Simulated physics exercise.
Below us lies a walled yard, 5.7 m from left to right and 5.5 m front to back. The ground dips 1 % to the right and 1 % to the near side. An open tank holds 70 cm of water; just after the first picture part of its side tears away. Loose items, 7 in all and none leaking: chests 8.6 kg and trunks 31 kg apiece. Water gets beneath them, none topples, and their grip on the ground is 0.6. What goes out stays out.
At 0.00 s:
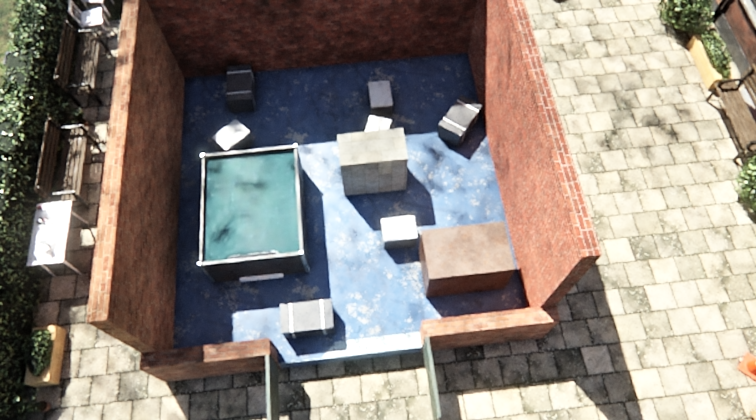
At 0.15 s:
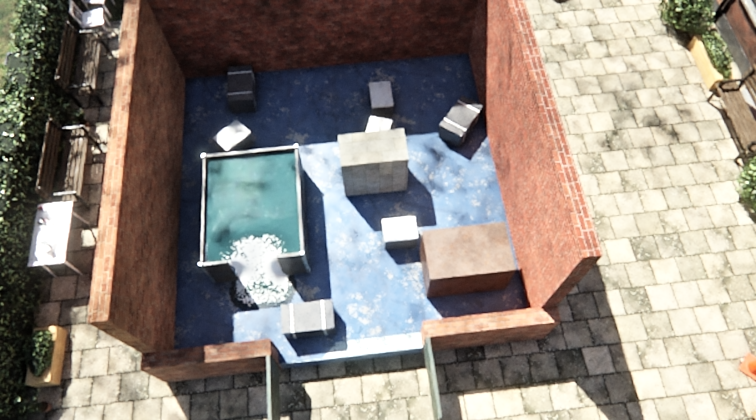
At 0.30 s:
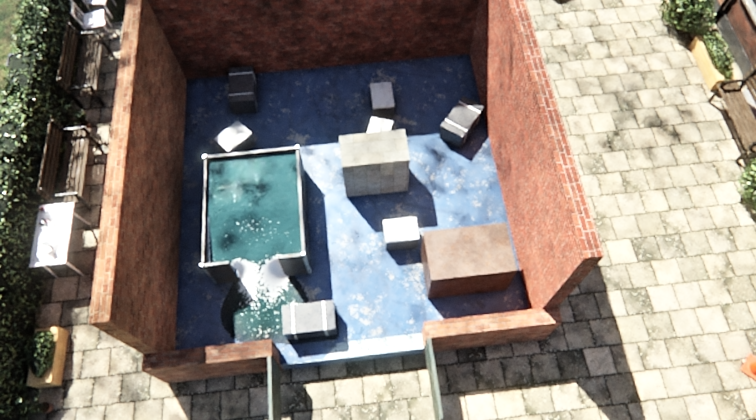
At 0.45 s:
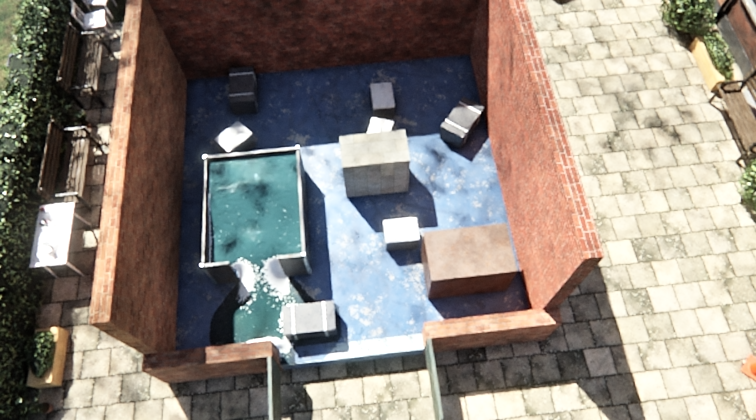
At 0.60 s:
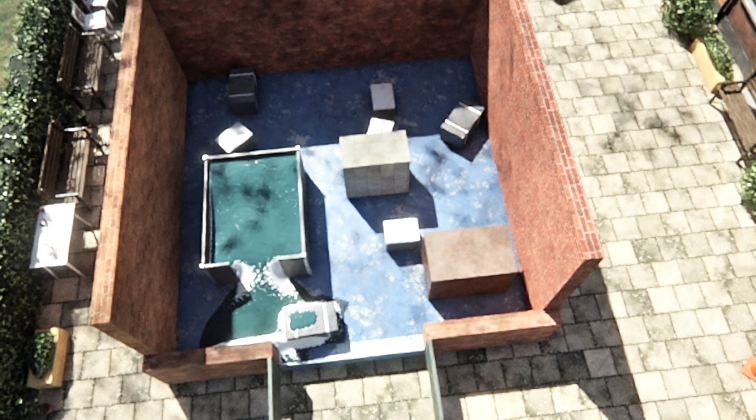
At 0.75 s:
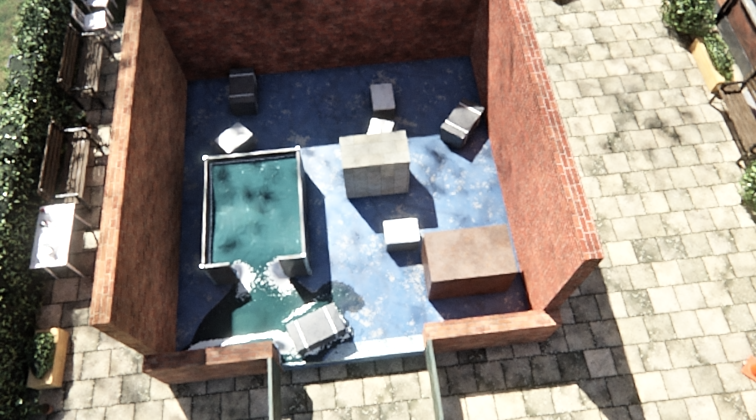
Water bursts from the near side of an open teal tank in a brick-walled yard with a blue floor, seen from a fixed view high above. The tank stands at left, with grey, white and dark boxes scattered around and a brown block at lower right. The water foams, spreads across the near floor, surrounds a grey trunk, washes over it, and turns it slightly askew.
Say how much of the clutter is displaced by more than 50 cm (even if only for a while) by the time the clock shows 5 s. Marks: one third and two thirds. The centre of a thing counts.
That comes to under a third.
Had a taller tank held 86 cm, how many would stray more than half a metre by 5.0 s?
In that case 2 of them.
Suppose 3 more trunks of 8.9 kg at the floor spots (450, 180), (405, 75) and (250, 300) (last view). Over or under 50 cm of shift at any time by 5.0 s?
In turn: Short of it, short of it, more.
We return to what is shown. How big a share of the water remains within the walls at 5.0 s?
Some 68 per cent remains.
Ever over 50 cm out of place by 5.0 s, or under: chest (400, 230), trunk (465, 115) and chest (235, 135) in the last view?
In that order: Under, under, under.
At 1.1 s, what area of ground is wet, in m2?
About 6.5 m2.
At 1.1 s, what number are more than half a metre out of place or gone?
By then 1.
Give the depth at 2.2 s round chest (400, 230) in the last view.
About 1 cm.
After 1.1 s 1 of 7 are over 50 cm from their spots; 0 afloat.
After 2.2 s 1 of 7 are over 50 cm from their spots; 0 afloat.
After 3.5 s 1 of 7 are over 50 cm from their spots; 0 afloat.
After 5.0 s 1 of 7 are over 50 cm from their spots, and 1 have been at some point; 0 afloat.
